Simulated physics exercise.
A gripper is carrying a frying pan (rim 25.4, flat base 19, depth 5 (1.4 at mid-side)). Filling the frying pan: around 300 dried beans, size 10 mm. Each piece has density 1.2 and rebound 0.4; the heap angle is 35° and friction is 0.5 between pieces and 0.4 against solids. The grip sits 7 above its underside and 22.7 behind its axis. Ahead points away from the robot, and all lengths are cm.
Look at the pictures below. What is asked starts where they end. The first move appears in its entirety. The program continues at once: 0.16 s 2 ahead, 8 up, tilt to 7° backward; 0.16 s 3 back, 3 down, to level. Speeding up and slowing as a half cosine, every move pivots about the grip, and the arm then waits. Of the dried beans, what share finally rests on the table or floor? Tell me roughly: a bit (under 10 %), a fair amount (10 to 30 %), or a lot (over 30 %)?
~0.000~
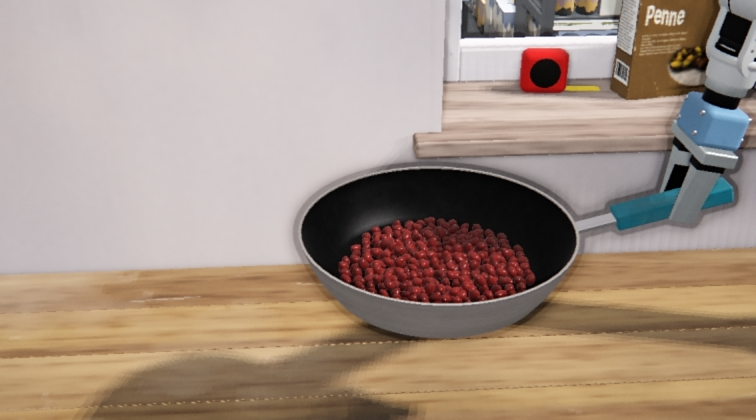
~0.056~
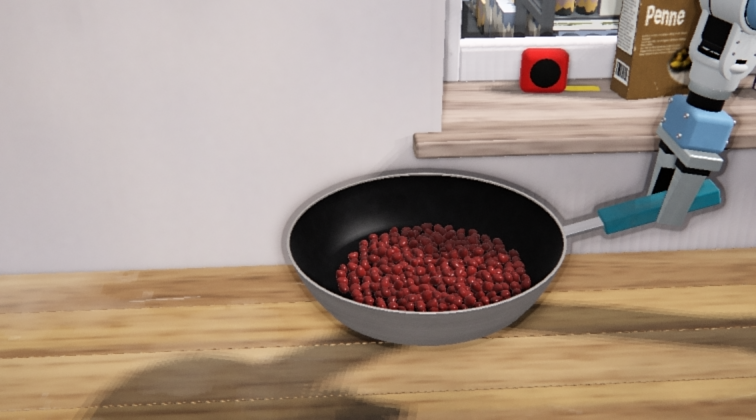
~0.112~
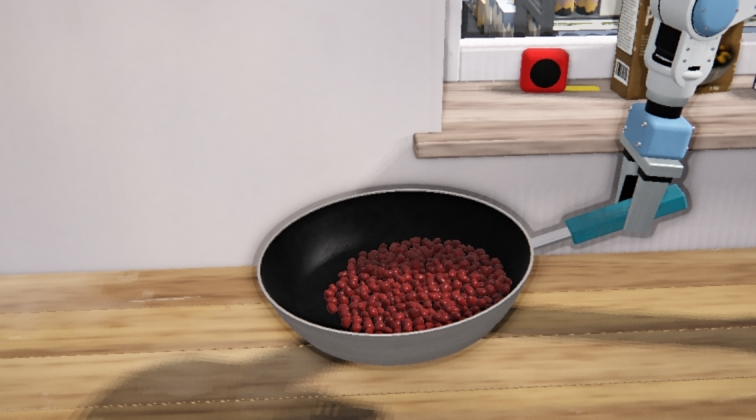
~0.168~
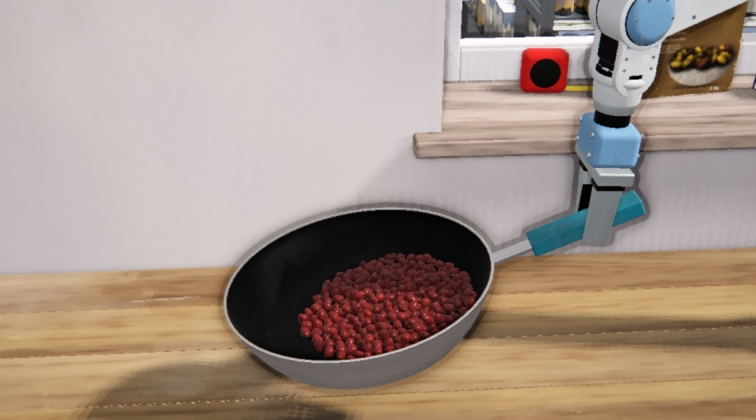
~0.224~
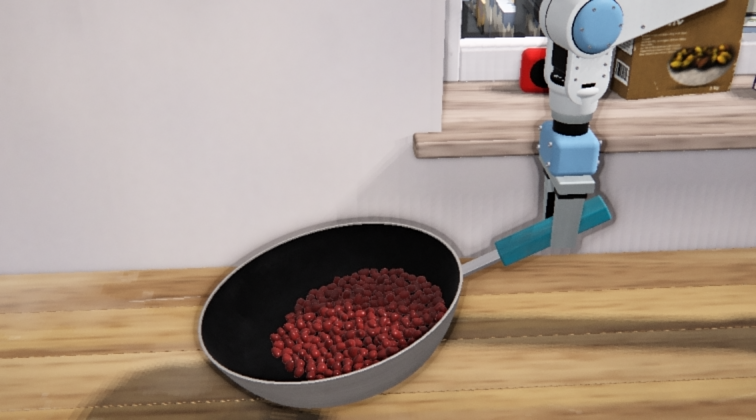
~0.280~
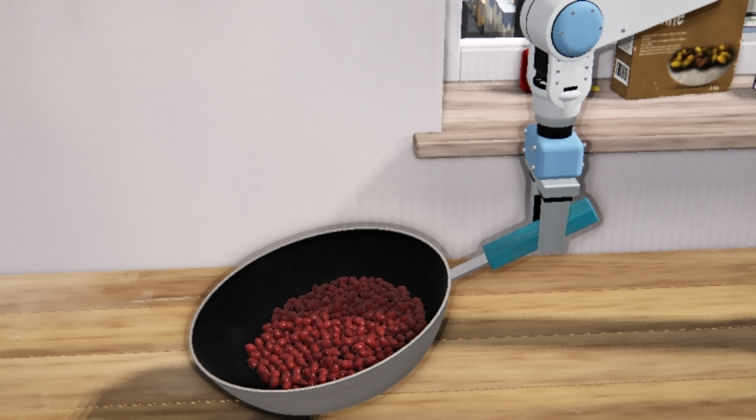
A lot, over 30 %.
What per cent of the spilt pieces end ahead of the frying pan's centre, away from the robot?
Roughly 100 %.
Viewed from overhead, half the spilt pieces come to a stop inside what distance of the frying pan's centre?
I reckon close to 28 centimetres.
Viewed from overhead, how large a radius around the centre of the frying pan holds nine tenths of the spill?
35 cm.
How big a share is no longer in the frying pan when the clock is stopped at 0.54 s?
By that moment, something like 45 percent.
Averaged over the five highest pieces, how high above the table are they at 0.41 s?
I'd put it close to 32 cm.
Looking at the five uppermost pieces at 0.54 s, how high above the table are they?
Around 42 cm, I reckon.
After 0.41 s, tilted 5° backward, highest piece 32 above the table; 303 in the frying pan.
After 0.54 s, tilted 2° backward, highest piece 43 above the table; 164 in the frying pan, 139 in flight or on a rim.
After 0.80 s, level, highest piece 31 above the table; 138 in the frying pan, 50 on the table or floor, 115 in flight or on a rim.
After 1.85 s, level, highest piece 31 above the table; 165 on the table or floor, 138 in the frying pan.
In the end, 165 on the table or floor, 138 in the frying pan. That is 54 % on the table or floor.
